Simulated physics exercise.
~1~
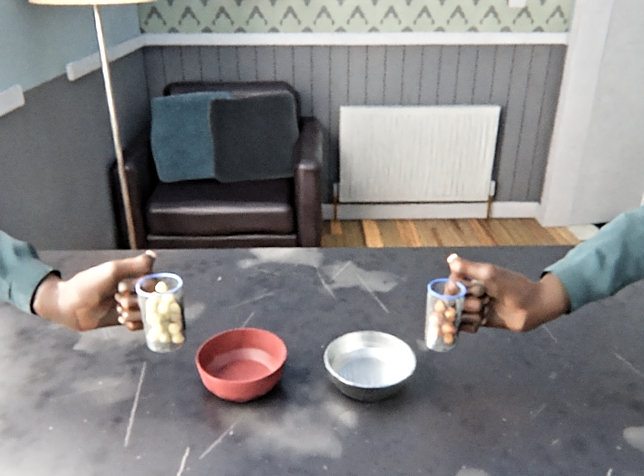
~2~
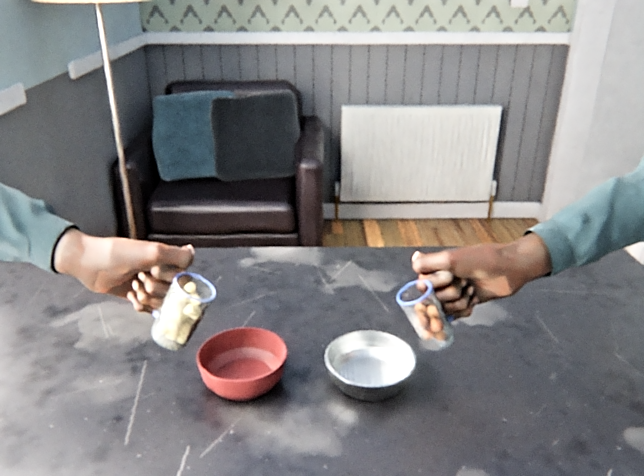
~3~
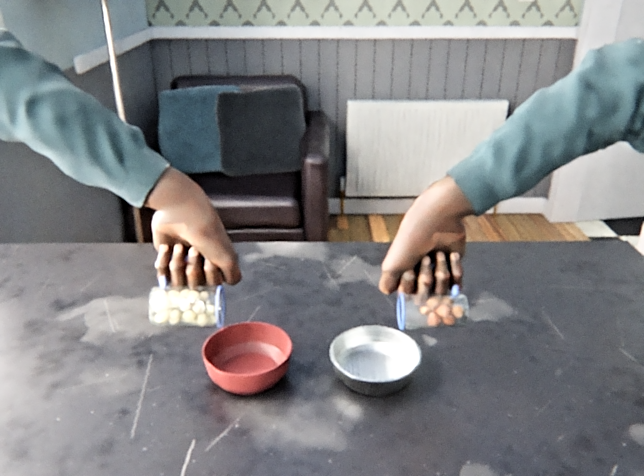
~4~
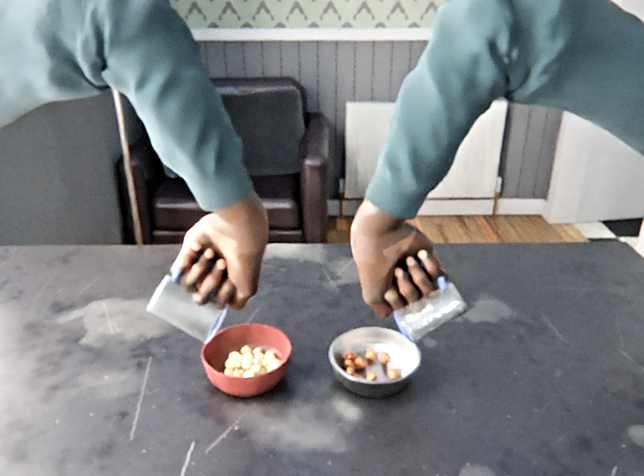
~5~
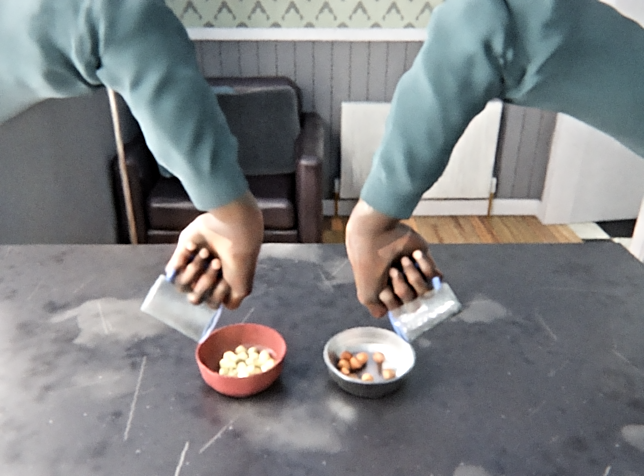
Two hands tipping clear cups over a dark table, emptying pale pieces into a red dish and orange-brown ones into a silver dish.
